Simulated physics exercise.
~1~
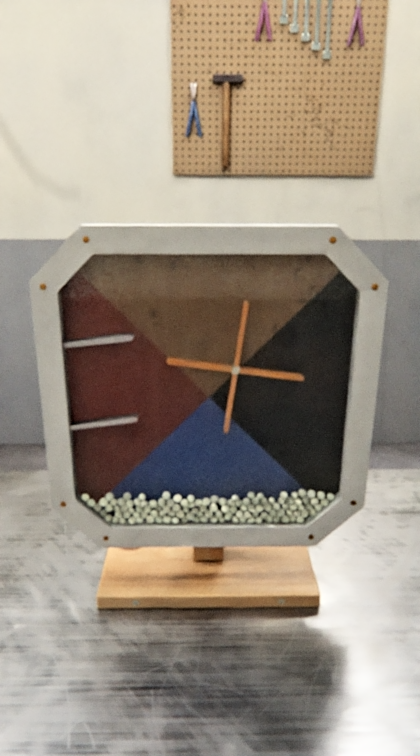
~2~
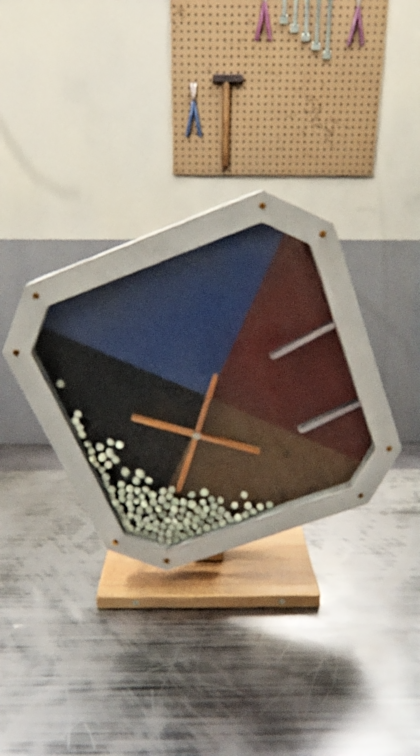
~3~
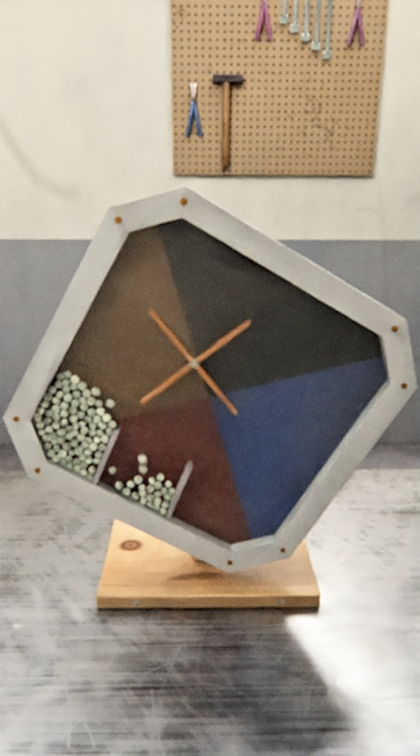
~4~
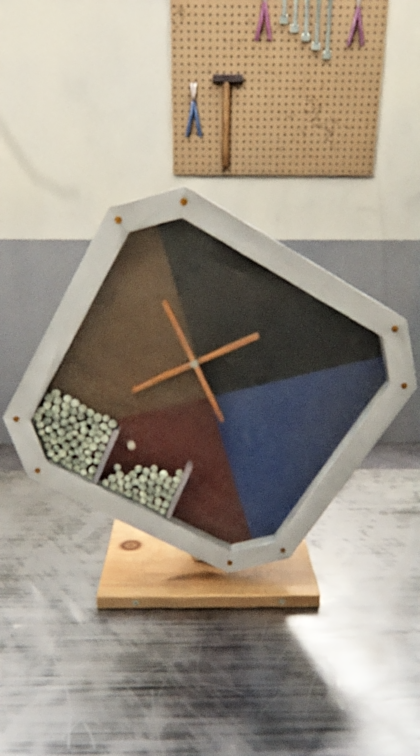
In a workshop with tools hanging on a pegboard, a thin, clear-fronted box with cut corners stands on a wooden base, pale balls lying in a level layer along its bottom. The box turns clockwise until the blue wedge is on top, and the balls heap at the lower left over black and brown. It keeps turning, bringing red to the bottom, and the balls gather against the two short shelves while the orange cross swings too. The box stops, tilted, and more balls spill over into the red pocket. At the end, they lie in two piles, across brown and red.
